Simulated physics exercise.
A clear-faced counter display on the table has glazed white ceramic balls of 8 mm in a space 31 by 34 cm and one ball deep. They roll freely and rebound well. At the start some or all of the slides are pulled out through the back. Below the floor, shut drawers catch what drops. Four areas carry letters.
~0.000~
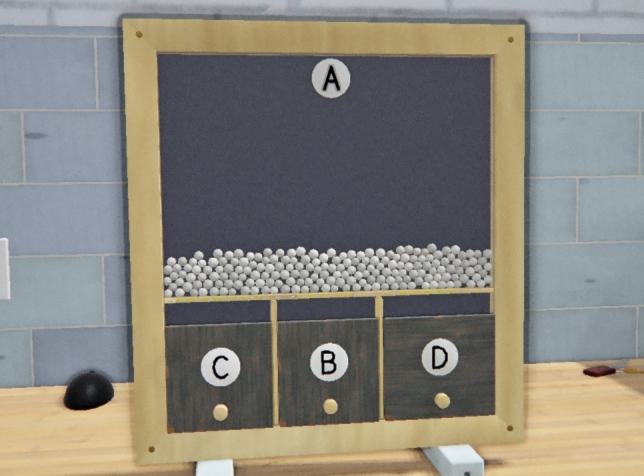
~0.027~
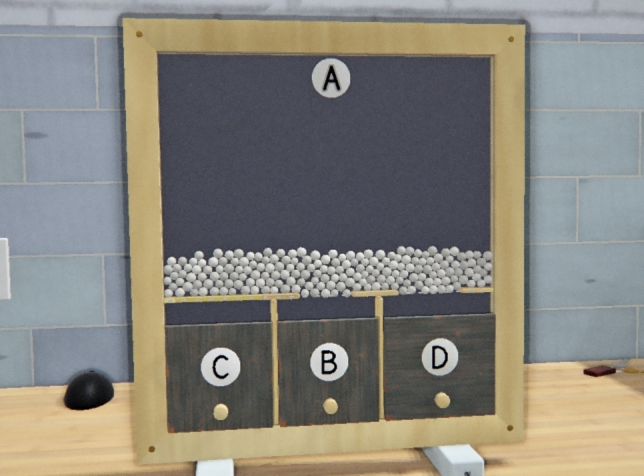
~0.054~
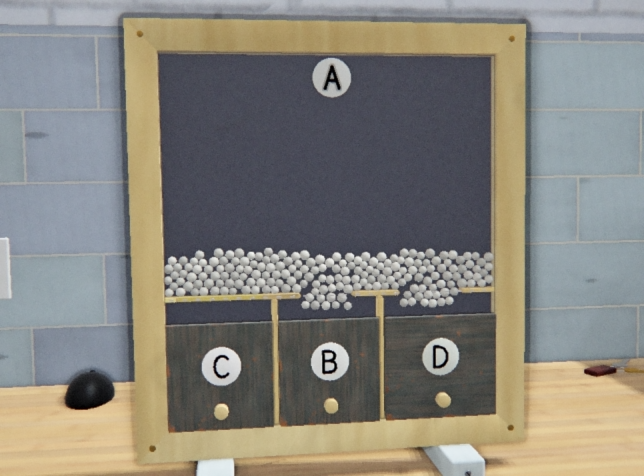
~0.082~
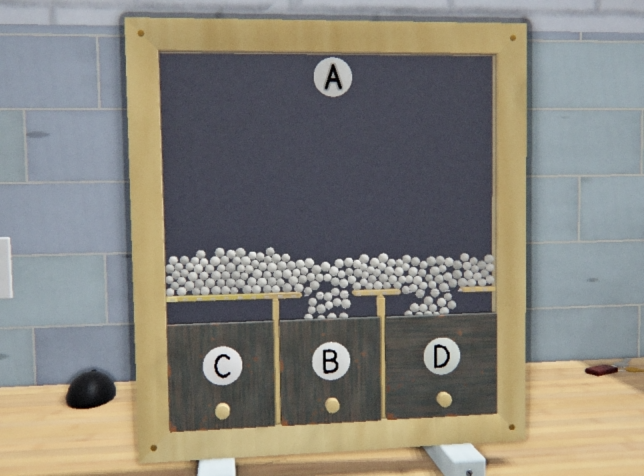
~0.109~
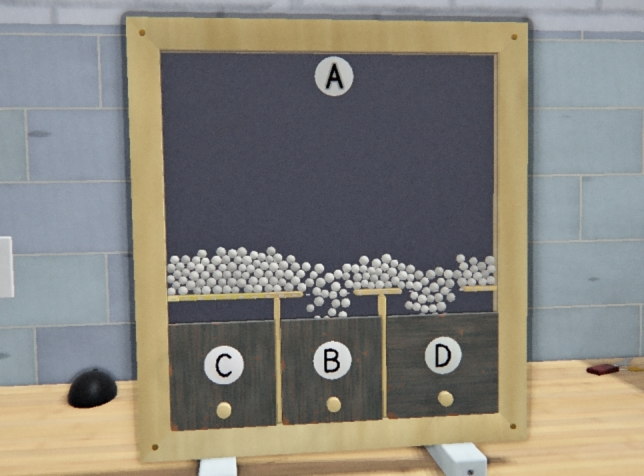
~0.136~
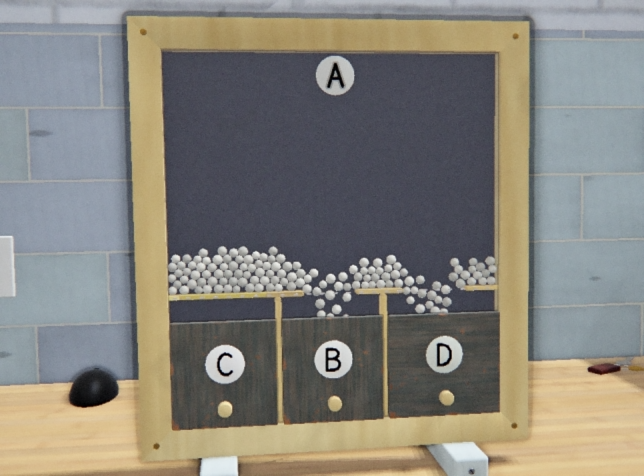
A wooden-framed display lets small white balls drop through two floor gaps behind dark drawers.
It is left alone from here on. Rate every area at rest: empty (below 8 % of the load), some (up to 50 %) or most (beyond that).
A: Some; B: Some; C: Empty; D: Some.
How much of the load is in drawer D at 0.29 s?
Roughly 30 per cent.
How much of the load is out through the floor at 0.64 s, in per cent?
About 65 per cent.
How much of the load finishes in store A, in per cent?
About 20 per cent.
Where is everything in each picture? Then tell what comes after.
About 190 balls; balls' middle (332, 268); A (331, 78), B (329, 362), C (221, 367), D (440, 357); slides (172, 300) to (266, 297), (294, 296) to (356, 294), (392, 293) to (464, 290), in the first frame.
In the second frame, 2 of 3 slides gone; balls' middle (331, 271); 0 out.
Balls' middle (330, 280); 21 out, in the third frame.
Balls' middle (328, 278); 38 out, in the fourth frame.
Balls' middle (320, 283); 58 out, in the fifth frame.
Balls' middle (314, 273); 74 out, in the sixth frame.
By 0.29 s, 55 % are out; A 45 %, B 25 %, D 30 %.
By 0.64 s, 65 % are out; A 35 %, B 35 %, D 35 %.
By 1.34 s, 75 % are out; A 25 %, B 40 %, D 35 %.
At rest by 2.5 s, 80 % are out; A 20 %, B 45 %, C 0 %, D 35 %.
